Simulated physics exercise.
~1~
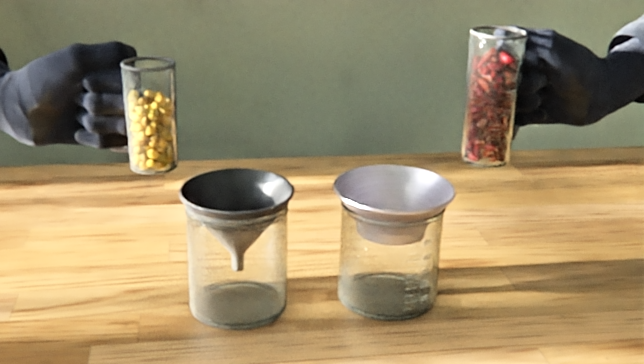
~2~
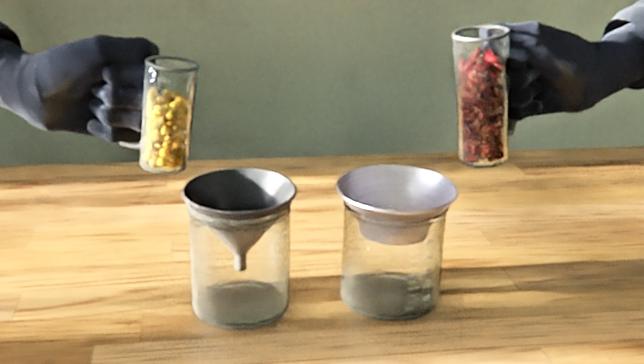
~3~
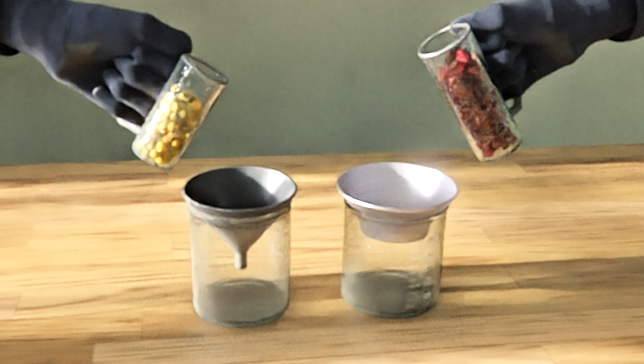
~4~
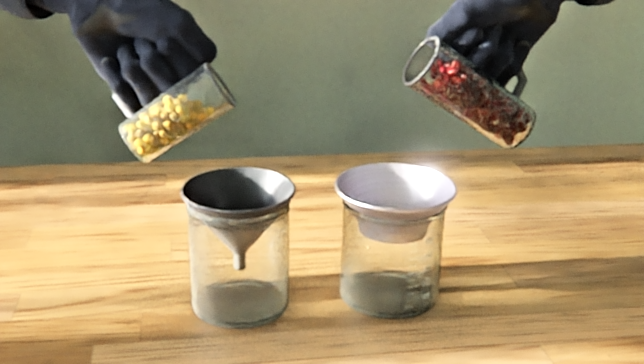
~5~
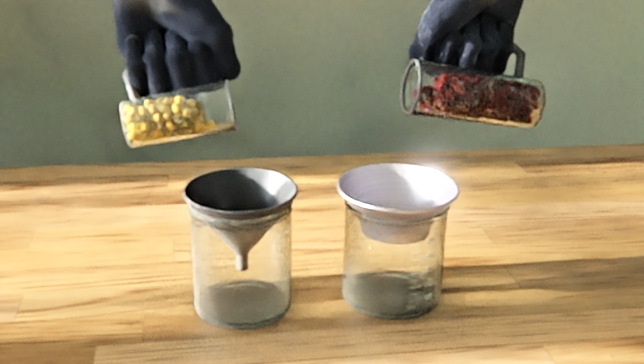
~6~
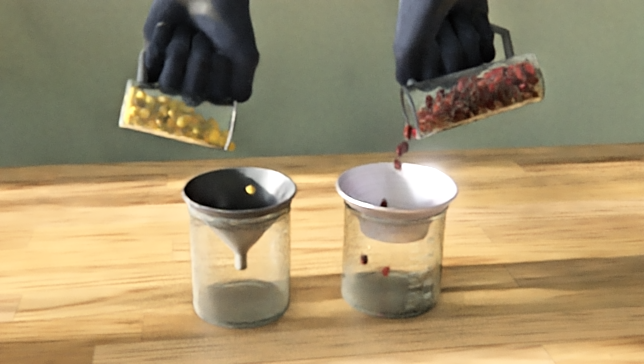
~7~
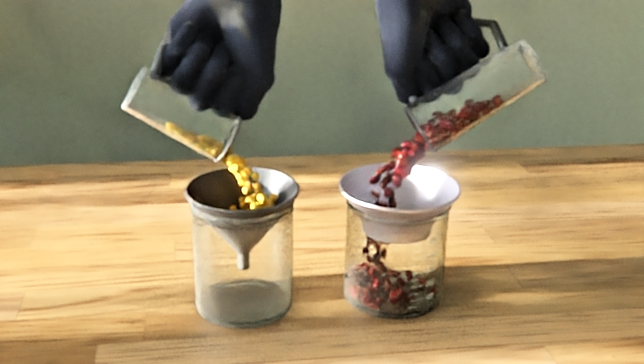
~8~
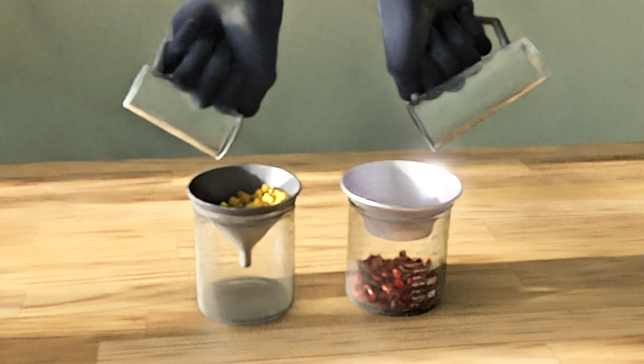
The clip shows two dark-gloved hands tipping a cup of yellow pieces and a cup of red pieces over funnels set in clear jars on a wooden table; the yellow pieces pile up and stay in the left funnel, while the red ones all drop into the right jar.
